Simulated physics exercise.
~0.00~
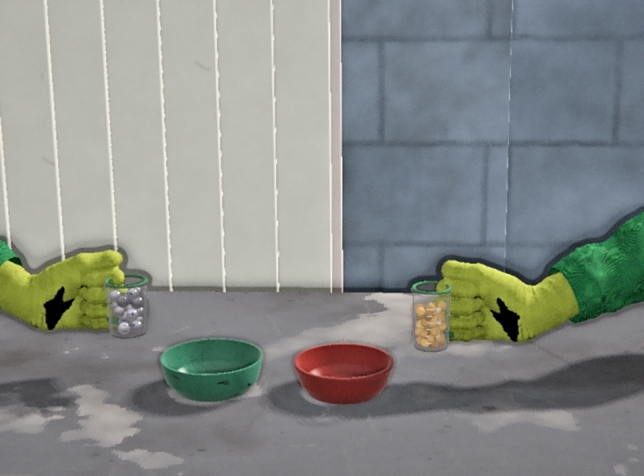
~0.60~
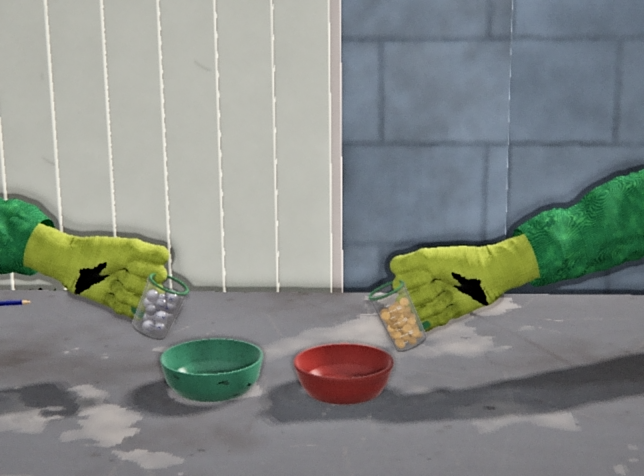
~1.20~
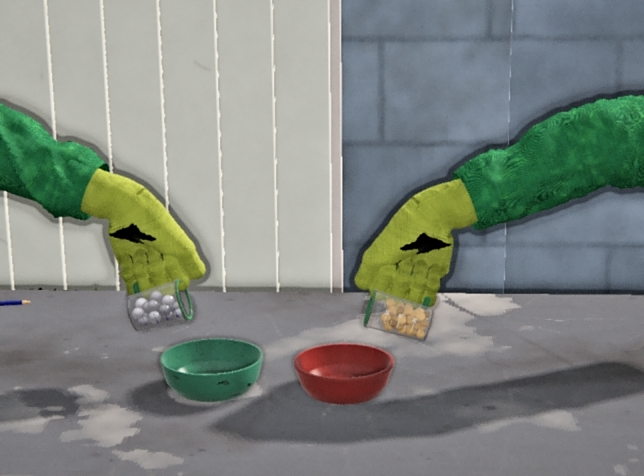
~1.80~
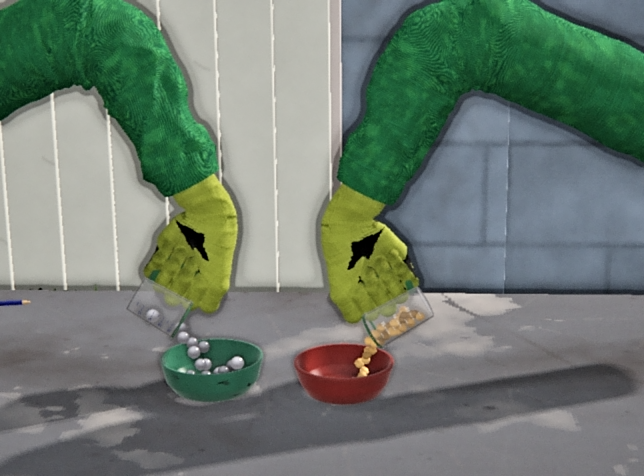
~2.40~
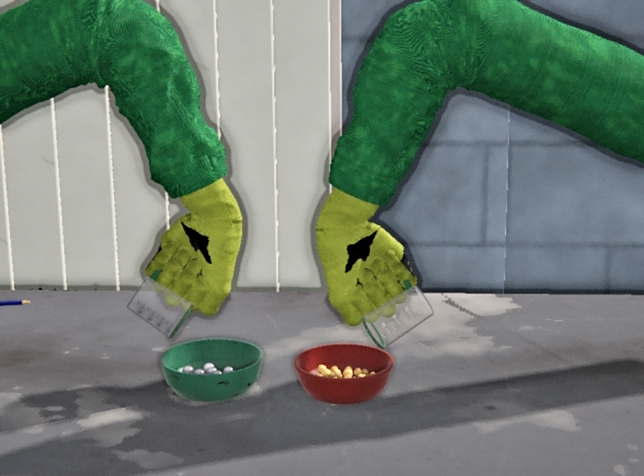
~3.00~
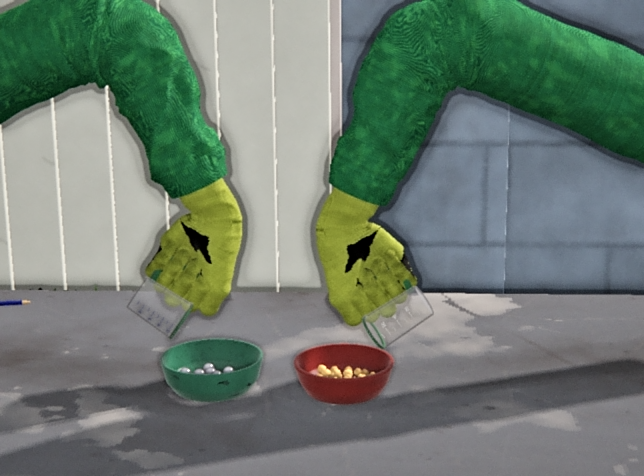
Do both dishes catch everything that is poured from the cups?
Yes, the green dish holds all of the silvery balls and the red dish holds all of the golden pieces, with nothing landing outside either one.
